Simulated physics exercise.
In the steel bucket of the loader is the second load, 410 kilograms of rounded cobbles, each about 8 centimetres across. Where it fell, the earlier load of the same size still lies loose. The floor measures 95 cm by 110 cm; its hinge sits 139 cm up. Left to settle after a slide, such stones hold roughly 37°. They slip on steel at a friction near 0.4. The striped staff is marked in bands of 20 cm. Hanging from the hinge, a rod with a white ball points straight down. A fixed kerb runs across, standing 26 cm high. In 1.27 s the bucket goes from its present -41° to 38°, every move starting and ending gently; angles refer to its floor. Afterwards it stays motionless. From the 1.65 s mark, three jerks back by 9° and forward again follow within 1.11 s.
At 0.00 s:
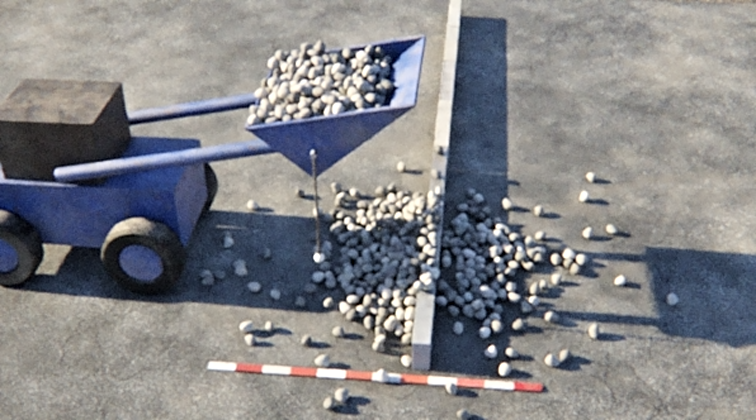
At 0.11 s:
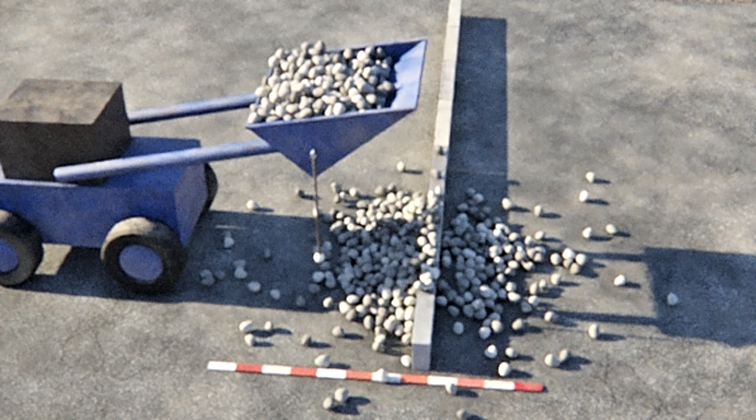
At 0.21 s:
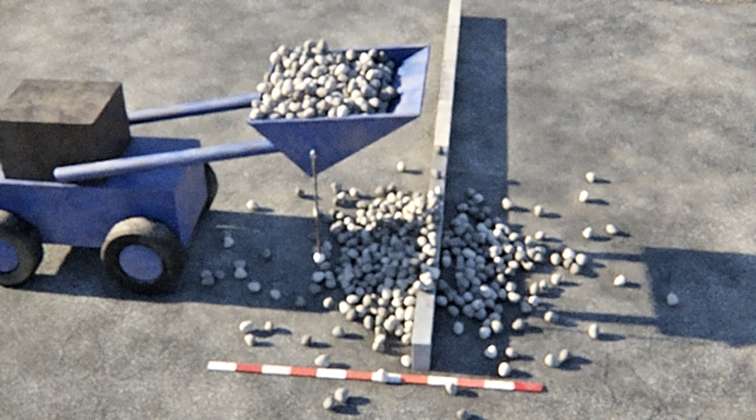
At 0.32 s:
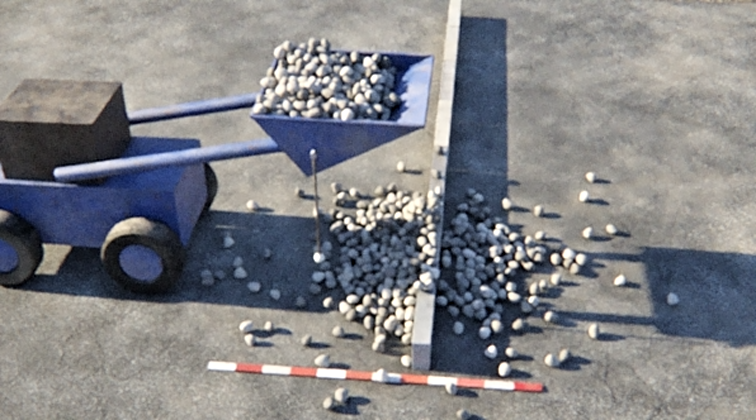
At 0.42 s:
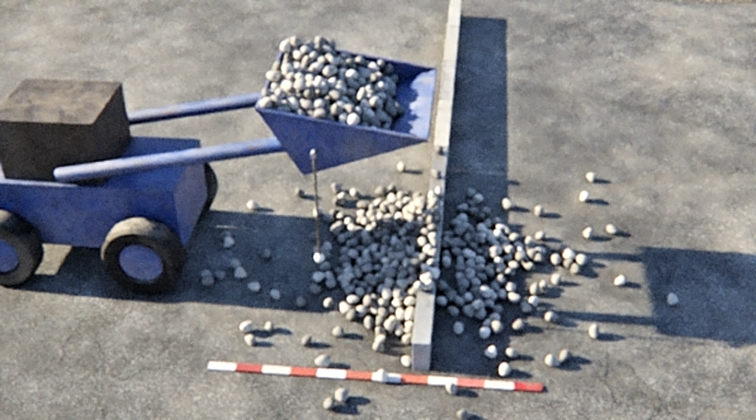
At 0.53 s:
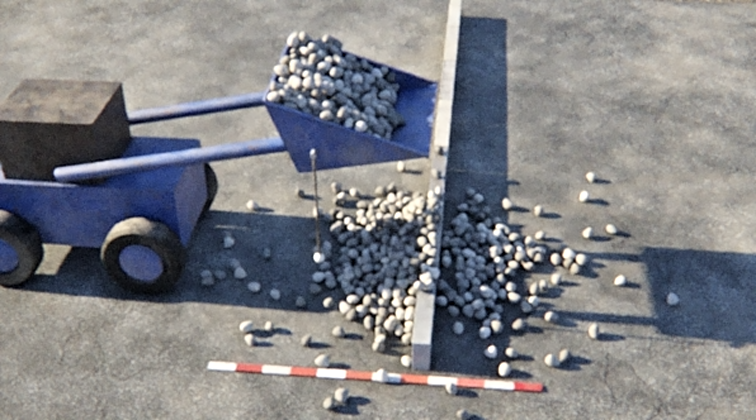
Blue loader's raised bucket of pale stones tilting forward, its right lip dipping above a loose stone pile straddling a kerb.
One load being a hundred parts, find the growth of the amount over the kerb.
A growth of about 87 parts in a hundred.
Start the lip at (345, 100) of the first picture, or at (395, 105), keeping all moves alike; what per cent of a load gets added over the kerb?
Roughly 15 and 60 per cent, in that order.
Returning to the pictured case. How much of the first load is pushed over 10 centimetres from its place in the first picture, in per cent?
Close to 15 per cent.
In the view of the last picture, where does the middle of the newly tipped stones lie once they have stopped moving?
They settle centred around (486, 259).
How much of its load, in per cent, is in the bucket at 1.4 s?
Roughly 60 per cent remains inside.
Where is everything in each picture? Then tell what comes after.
The bucket is at -41°, its lip at (415, 105); the top of the load is at (340, 61). The earlier load is highest near (426, 252), 31 cm above ground level, 74 % on this side of the kerb, 28 % over the kerb, in the first frame.
Lip at (416, 108), floor tilted -39°, highest stones at (330, 59); the stones move at 0.1 m/s on average, in the second frame.
The bucket is at -35°, its lip at (420, 115); the top of the load is at (313, 56); the stones move at 0.2 m/s on average, in the third frame.
Lip at (424, 126), floor tilted -29°, highest stones at (308, 55); the stones move at 0.3 m/s on average, in the fourth frame.
The bucket is at -20°, its lip at (428, 140); the top of the load is at (300, 51); the stones move at 0.4 m/s on average, in the fifth frame.
Lip at (429, 156), floor tilted -11°, highest stones at (304, 46); the stones move at 0.4 m/s on average, in the sixth frame.
After 0.9 s the floor is at 26°; in per cent of one load, 100 in the bucket, 75 on this side of the kerb, 28 over the kerb; the foremost stones are at (605, 248).
After 1.4 s the floor is at 38°; in per cent of one load, 58 in the bucket, 108 on this side of the kerb, 36 over the kerb; the foremost stones are at (605, 248).
After 3.2 s the floor is at 38°; in per cent of one load, 0 in the bucket, 87 on this side of the kerb, 115 over the kerb; the foremost stones are at (655, 276).
After 5.8 s the floor is at 38°; in per cent of one load, 0 in the bucket, 87 on this side of the kerb, 115 over the kerb; the foremost stones are at (655, 276). Net gain over the kerb, 87.
